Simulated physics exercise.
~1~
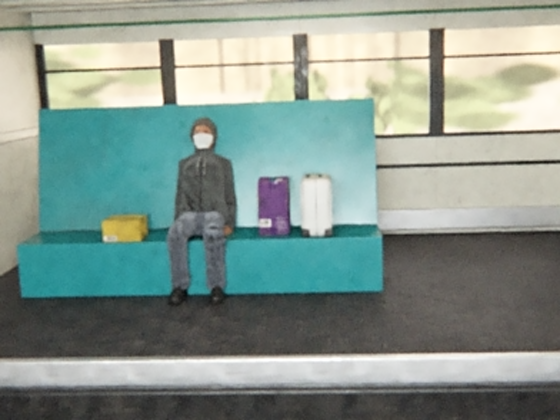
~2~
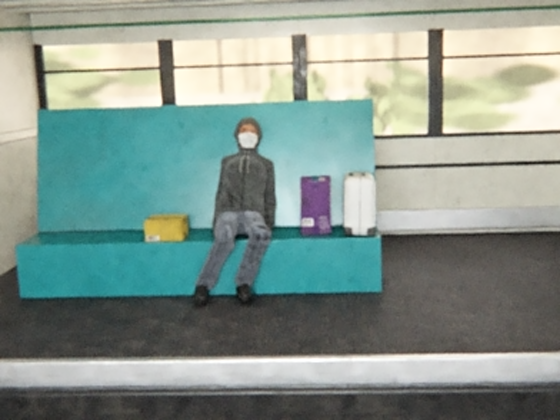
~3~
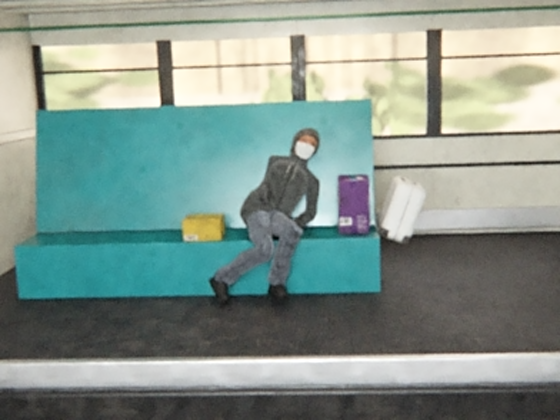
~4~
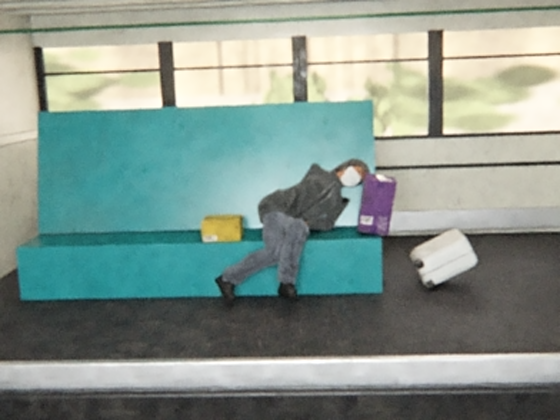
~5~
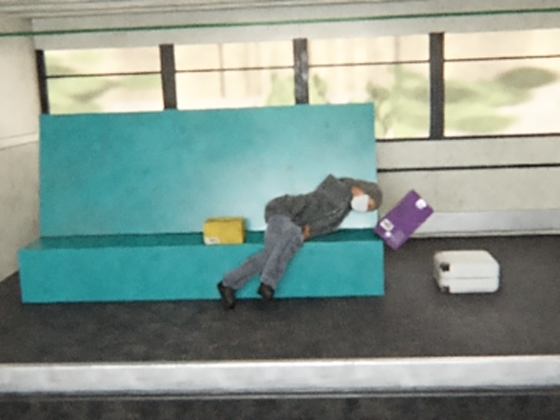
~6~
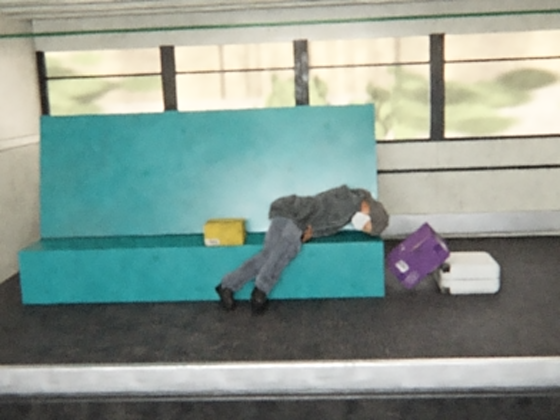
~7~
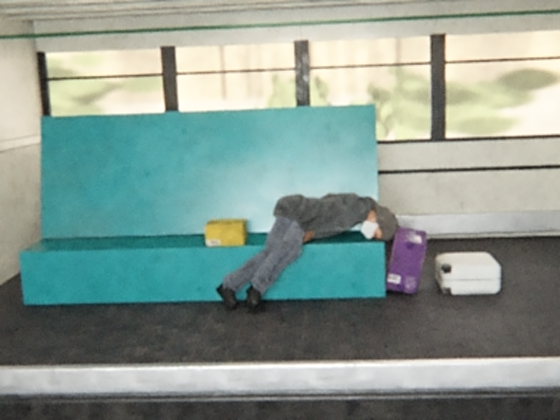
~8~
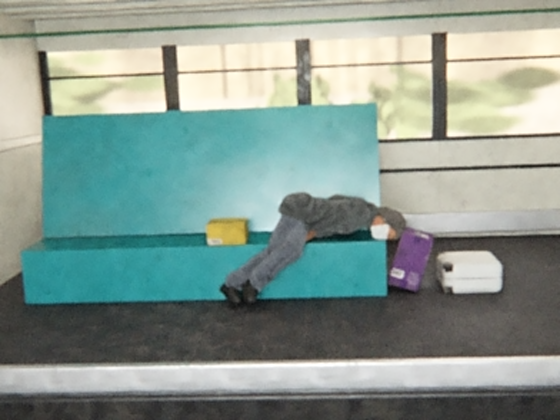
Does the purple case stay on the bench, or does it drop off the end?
The purple case drops off the right end of the bench and ends up leaning on the floor.
A masked sleeper slides right and slumps over as two cases tumble off the bench.
